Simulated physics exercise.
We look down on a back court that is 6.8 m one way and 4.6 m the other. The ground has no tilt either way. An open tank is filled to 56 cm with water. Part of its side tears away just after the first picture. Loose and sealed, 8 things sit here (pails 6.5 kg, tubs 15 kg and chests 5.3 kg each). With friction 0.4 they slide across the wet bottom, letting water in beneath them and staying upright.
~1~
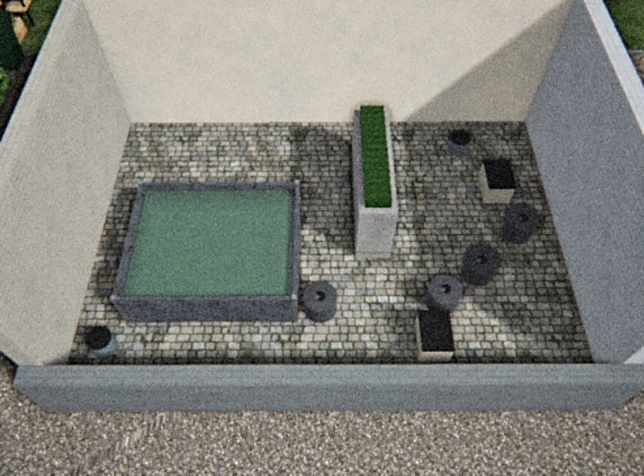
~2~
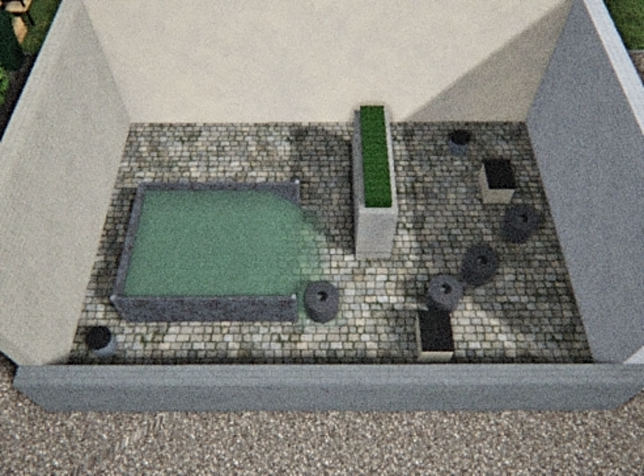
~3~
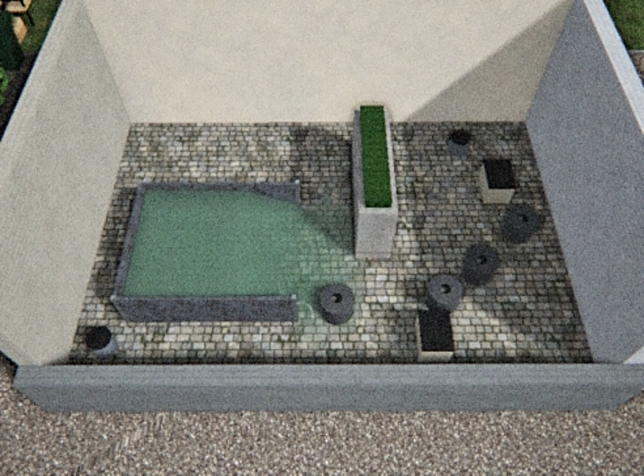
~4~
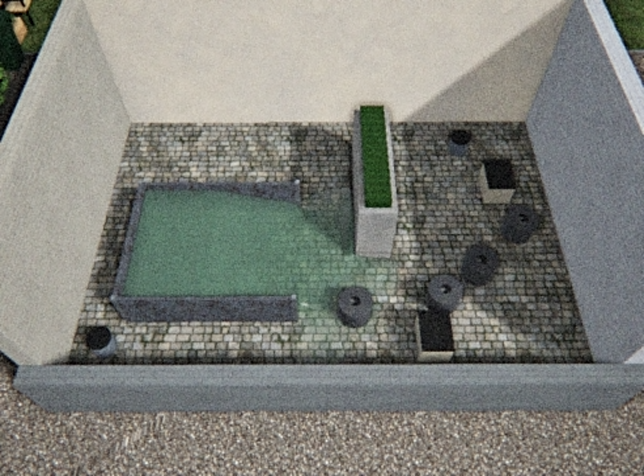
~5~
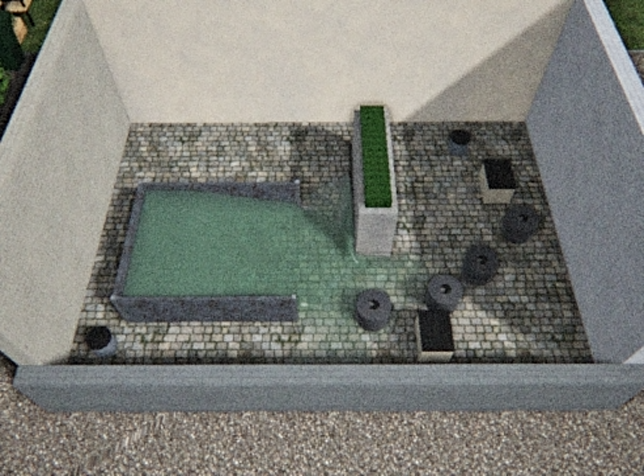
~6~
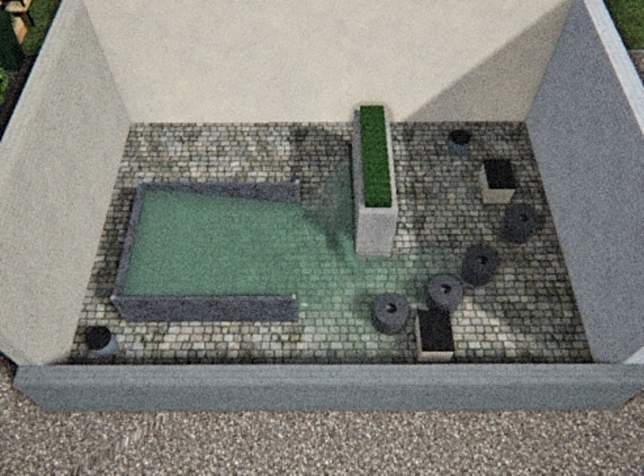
At the start, a dark-walled tank of green water stands full on the left of a walled, paved courtyard with round tubs and square chests. Its right side opens and water spreads rightward across the stones, pushing the nearest tub right, while the other objects stay in place.
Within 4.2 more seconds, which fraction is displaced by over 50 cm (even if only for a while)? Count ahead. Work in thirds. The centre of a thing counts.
My guess is it is going to land at two thirds or higher.
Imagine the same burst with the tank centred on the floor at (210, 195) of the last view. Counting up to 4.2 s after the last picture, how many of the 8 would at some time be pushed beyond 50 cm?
Then 6 of them would.
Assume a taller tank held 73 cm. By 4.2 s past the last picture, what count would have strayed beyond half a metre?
The answer would then be 7.
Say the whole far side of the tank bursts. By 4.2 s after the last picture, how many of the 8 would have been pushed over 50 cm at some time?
Then it comes to 3.
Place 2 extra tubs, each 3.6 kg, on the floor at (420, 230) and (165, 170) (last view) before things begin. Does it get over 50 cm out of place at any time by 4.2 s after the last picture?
Outcome: Stays within first, breaks the threshold second.
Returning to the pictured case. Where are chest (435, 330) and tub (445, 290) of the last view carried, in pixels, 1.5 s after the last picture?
Roughly (582, 348), then roughly (579, 323).
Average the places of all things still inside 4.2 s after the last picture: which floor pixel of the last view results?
I'd say about (428, 198) in the last view.
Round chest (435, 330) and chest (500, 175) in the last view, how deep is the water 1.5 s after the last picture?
17 and 1 cm.
Then, 0.4 s after the last picture 1 of 8 are over 50 cm from their spots; 0 afloat.
Then, 1.5 s after the last picture 4 of 8 are over 50 cm from their spots; 4 afloat.
Then, 2.8 s after the last picture 5 of 8 are over 50 cm from their spots; 4 afloat.
Then, 4.2 s after the last picture 6 of 8 are over 50 cm from their spots, and 6 have been at some point; 5 afloat.
